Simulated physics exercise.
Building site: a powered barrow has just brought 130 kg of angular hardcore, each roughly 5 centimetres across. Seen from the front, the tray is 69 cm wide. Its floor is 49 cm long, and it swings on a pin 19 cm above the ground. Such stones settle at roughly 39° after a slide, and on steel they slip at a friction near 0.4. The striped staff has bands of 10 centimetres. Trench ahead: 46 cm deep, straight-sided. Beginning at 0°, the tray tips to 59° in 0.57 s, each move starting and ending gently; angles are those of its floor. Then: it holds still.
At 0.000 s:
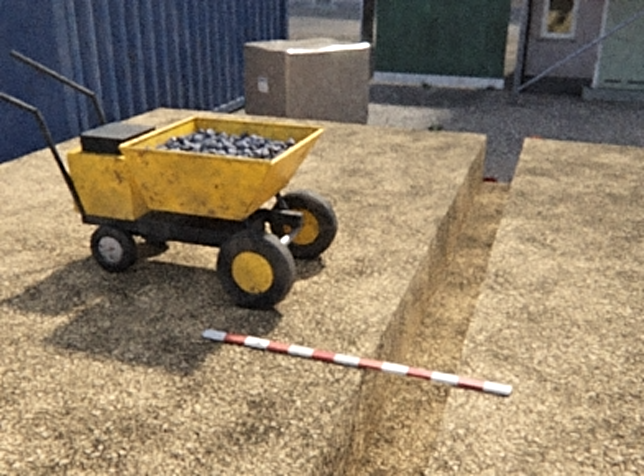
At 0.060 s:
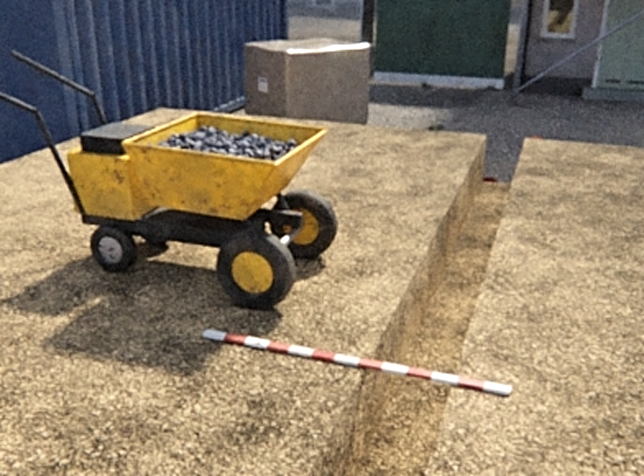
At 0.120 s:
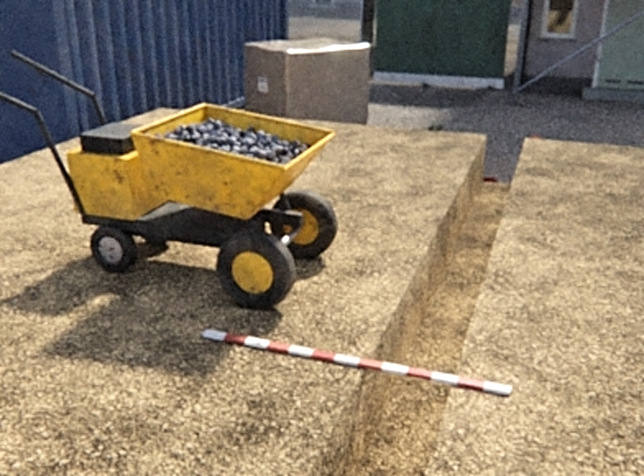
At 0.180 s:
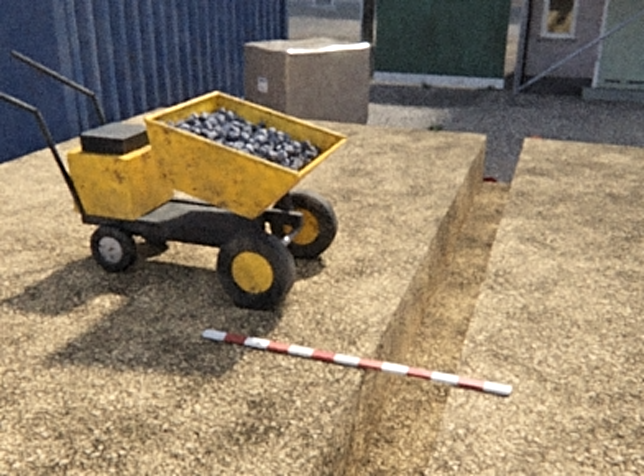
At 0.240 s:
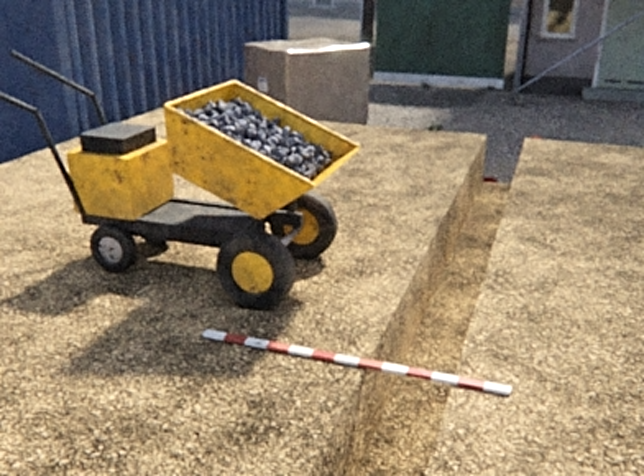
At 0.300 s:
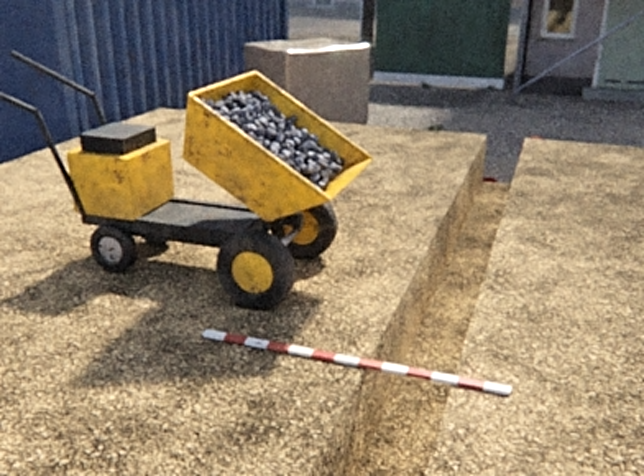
The yellow barrow's tray of dark stones tilts steadily forward to the right beside a trench.
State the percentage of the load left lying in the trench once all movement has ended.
The share left there is about 36 per cent.
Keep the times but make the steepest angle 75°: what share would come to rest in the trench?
The trench would hold about 75% of it.
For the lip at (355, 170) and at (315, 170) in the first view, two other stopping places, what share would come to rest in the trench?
The first gives about 5 percent and the second about 15 percent.
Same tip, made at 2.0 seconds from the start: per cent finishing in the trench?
About 10 percent, I'd say.
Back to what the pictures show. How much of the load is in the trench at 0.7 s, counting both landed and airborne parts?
Some 5 per cent of the load by that point.
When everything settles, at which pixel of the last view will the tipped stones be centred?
Look at roughly (442, 377).
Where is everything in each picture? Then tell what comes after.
In the first frame, lip at (271, 163), floor tilted 0°, highest stones at (218, 140).
In the second frame, lip at (275, 164), floor tilted 2°, highest stones at (207, 137); the stones move at 0.4 m/s on average.
In the third frame, the tray is at 7°, its lip at (284, 168); the top of the load is at (199, 129); the stones move at 0.9 m/s on average.
In the fourth frame, lip at (298, 175), floor tilted 14°, highest stones at (210, 118); the stones move at 1.2 m/s on average.
In the fifth frame, the tray is at 23°, its lip at (314, 186); the top of the load is at (223, 107); the stones move at 1.3 m/s on average.
In the sixth frame, lip at (329, 200), floor tilted 32°, highest stones at (242, 98); the stones move at 1.4 m/s on average.
After 0.4 s the floor is at 50°; 100 % in the tray; the foremost stones are at (350, 204).
After 0.7 s the floor is at 59°; 93 % in the tray, 3 % short of the trench, 4 % in the trench; the foremost stones are at (412, 266).
After 1.0 s the floor is at 59°; 64 % in the tray, 3 % short of the trench, 29 % in the trench, 4 % past the trench; the foremost stones are at (535, 314).
After 3.0 s the floor is at 59°; 59 % in the tray, 2 % short of the trench, 36 % in the trench, 4 % past the trench; the foremost stones are at (590, 310).
